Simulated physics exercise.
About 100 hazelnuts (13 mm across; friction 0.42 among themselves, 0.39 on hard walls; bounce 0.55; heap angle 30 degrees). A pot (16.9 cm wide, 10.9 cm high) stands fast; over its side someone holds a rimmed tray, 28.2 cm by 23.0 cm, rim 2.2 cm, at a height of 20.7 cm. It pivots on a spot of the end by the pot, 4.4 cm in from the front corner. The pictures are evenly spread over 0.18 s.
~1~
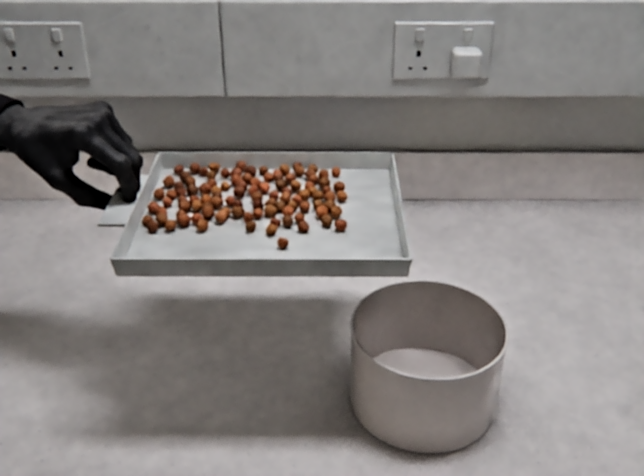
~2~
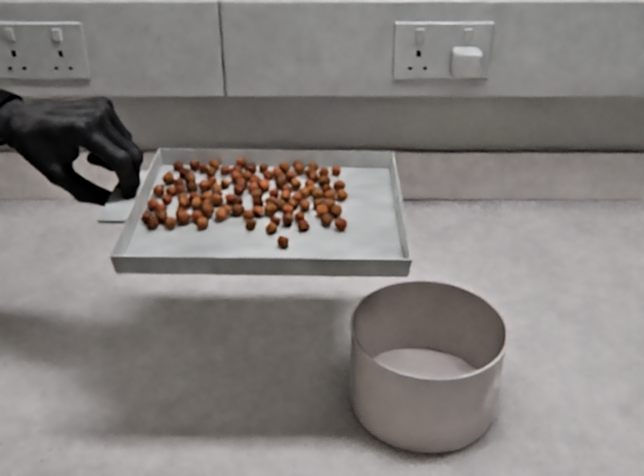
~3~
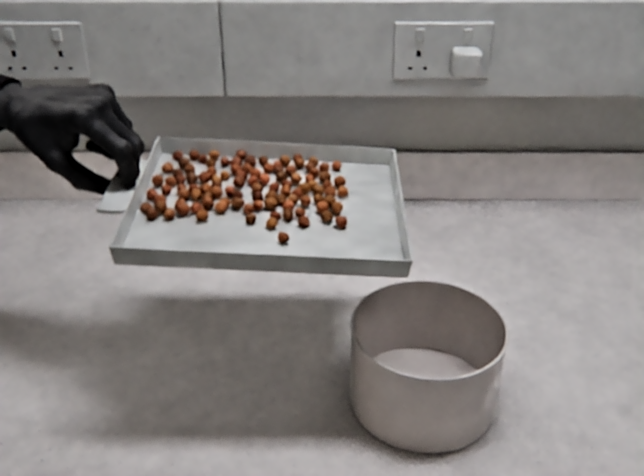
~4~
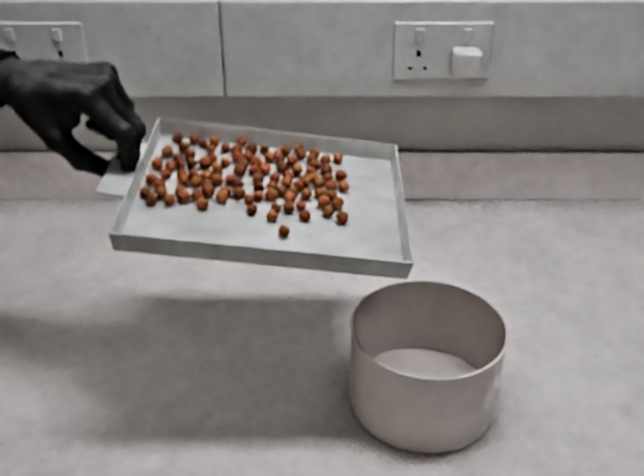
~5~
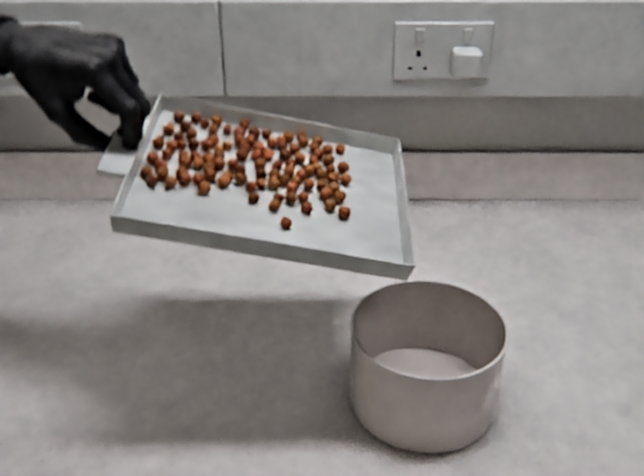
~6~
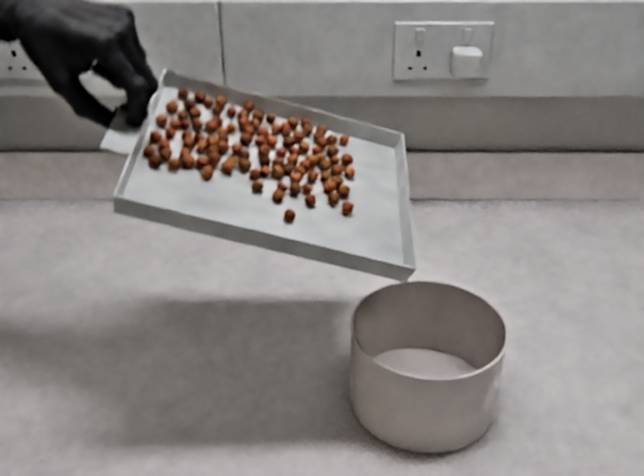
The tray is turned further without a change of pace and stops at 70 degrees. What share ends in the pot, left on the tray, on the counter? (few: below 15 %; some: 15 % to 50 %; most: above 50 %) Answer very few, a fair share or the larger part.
In the pot: A fair share; left on the tray: A fair share; on the counter: A fair share.
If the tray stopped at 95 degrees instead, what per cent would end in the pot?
In that case some 60 per cent.
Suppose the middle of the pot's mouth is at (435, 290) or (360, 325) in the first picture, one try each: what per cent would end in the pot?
Some 5 and 0 per cent.
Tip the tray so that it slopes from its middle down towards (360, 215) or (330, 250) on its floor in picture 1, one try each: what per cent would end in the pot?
About 15 and 25 per cent.
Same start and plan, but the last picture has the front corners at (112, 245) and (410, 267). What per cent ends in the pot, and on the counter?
Pot 15, counter 30.
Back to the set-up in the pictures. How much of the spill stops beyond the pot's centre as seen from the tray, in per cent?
Roughly 90 per cent.
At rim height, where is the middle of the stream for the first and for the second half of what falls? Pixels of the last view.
At about (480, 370), then at (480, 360).
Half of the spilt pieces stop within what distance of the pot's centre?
Roughly 36 cm.
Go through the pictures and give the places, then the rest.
Tray tilt 0 degrees, front corners at (114, 257) and (408, 258); middle of the pieces at (257, 197); pot at (429, 325), in the first picture.
Tray tilt 1 degrees, front corners at (113, 254) and (409, 258); middle of the pieces at (257, 195), in the second picture.
Tray tilt 4 degrees, front corners at (113, 245) and (410, 259), lowest corner right front; middle of the pieces at (257, 188), in the third picture.
Tray tilt 8 degrees, front corners at (112, 231) and (411, 261), lowest corner right front; middle of the pieces at (258, 178), in the fourth picture.
Tray tilt 13 degrees, front corners at (114, 213) and (412, 264), lowest corner right front; middle of the pieces at (261, 164), in the fifth picture.
Tray tilt 19 degrees, front corners at (117, 194) and (414, 266), lowest corner right front; middle of the pieces at (264, 151); pot at (429, 325), in the sixth picture.
Then, 0.18 s after the last picture, tilt 46 degrees; the tray holds 100 %, the pot 0 %.
Then, 0.30 s after the last picture, tilt 64 degrees; the tray holds 100 %, the pot 0 %.
Then, 0.54 s after the last picture, tilt 70 degrees; the tray holds 40 %, the pot 20 %.
In the end, pot 35 %, tray 30 %, counter 35 %.
